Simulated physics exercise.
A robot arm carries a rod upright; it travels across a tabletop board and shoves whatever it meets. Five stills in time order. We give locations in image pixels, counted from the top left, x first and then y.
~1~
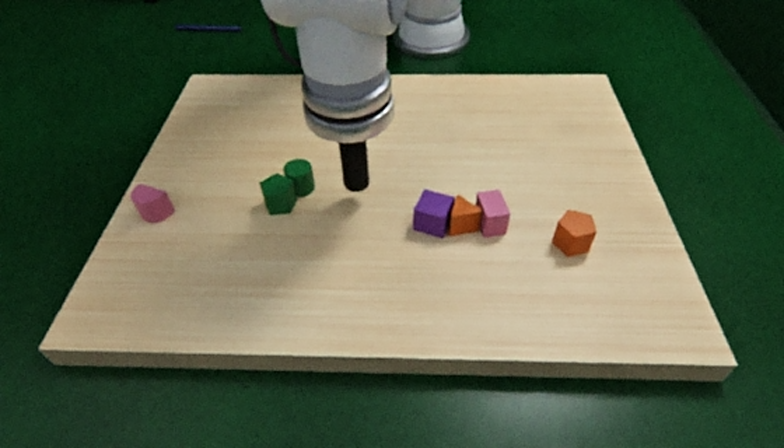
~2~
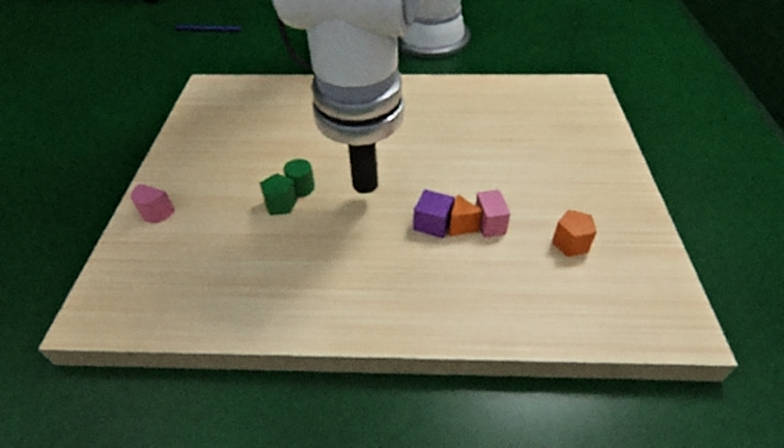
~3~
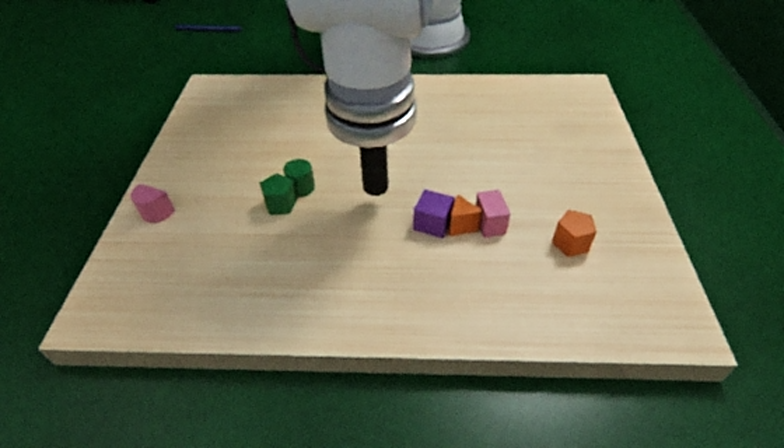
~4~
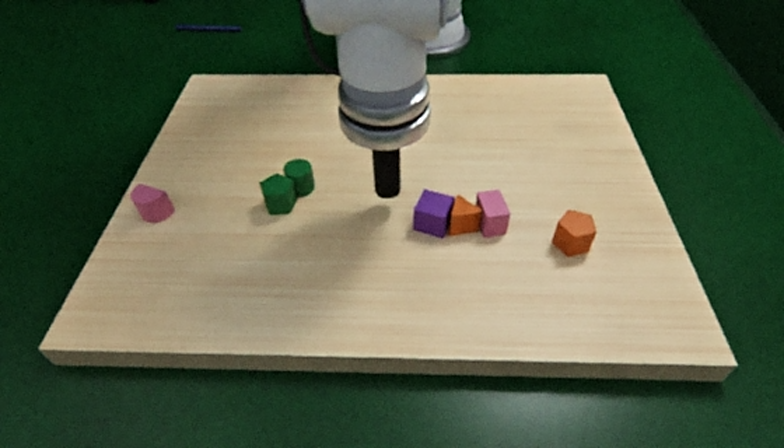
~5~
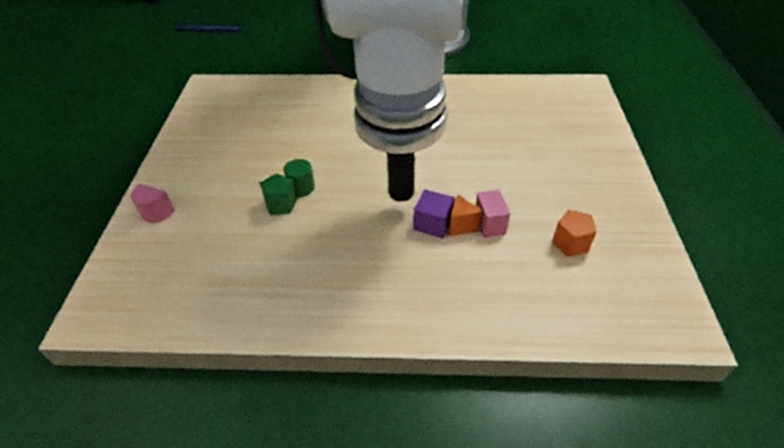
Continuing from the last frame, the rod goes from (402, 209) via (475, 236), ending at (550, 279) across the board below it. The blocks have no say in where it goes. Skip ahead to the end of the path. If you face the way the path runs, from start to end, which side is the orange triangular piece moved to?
Gets pushed right.
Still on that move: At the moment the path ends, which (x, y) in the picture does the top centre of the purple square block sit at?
I'd place it at (584, 281), taking the centre of its top.
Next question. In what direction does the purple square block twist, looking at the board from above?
From above, the purple square block will be seen to turn clockwise.
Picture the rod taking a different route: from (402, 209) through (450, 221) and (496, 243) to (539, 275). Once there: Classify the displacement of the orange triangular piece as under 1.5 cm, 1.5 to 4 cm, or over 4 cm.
Once the path is done, the orange triangular piece lies more than 4 cm from its present place.
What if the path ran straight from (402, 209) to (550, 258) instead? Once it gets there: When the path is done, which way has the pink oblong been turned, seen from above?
Anticlockwise.
The first path, step by step. One third of the way, rod (452, 211); purple square block (477, 221), turned 15° clockwise; orange triangular piece (505, 229), turned 20° clockwise; pink oblong (503, 203), turned 35° anticlockwise.
Two thirds of the way, rod (503, 234); purple square block (529, 247), turned 30° clockwise; orange triangular piece (557, 261), turned 35° clockwise; pink oblong (503, 203), turned 35° anticlockwise.
At the end, rod (555, 265); purple square block (584, 281), turned 35° clockwise; orange triangular piece (613, 299), turned 40° clockwise; pink oblong (503, 203), turned 35° anticlockwise; orange pentagonal block still.
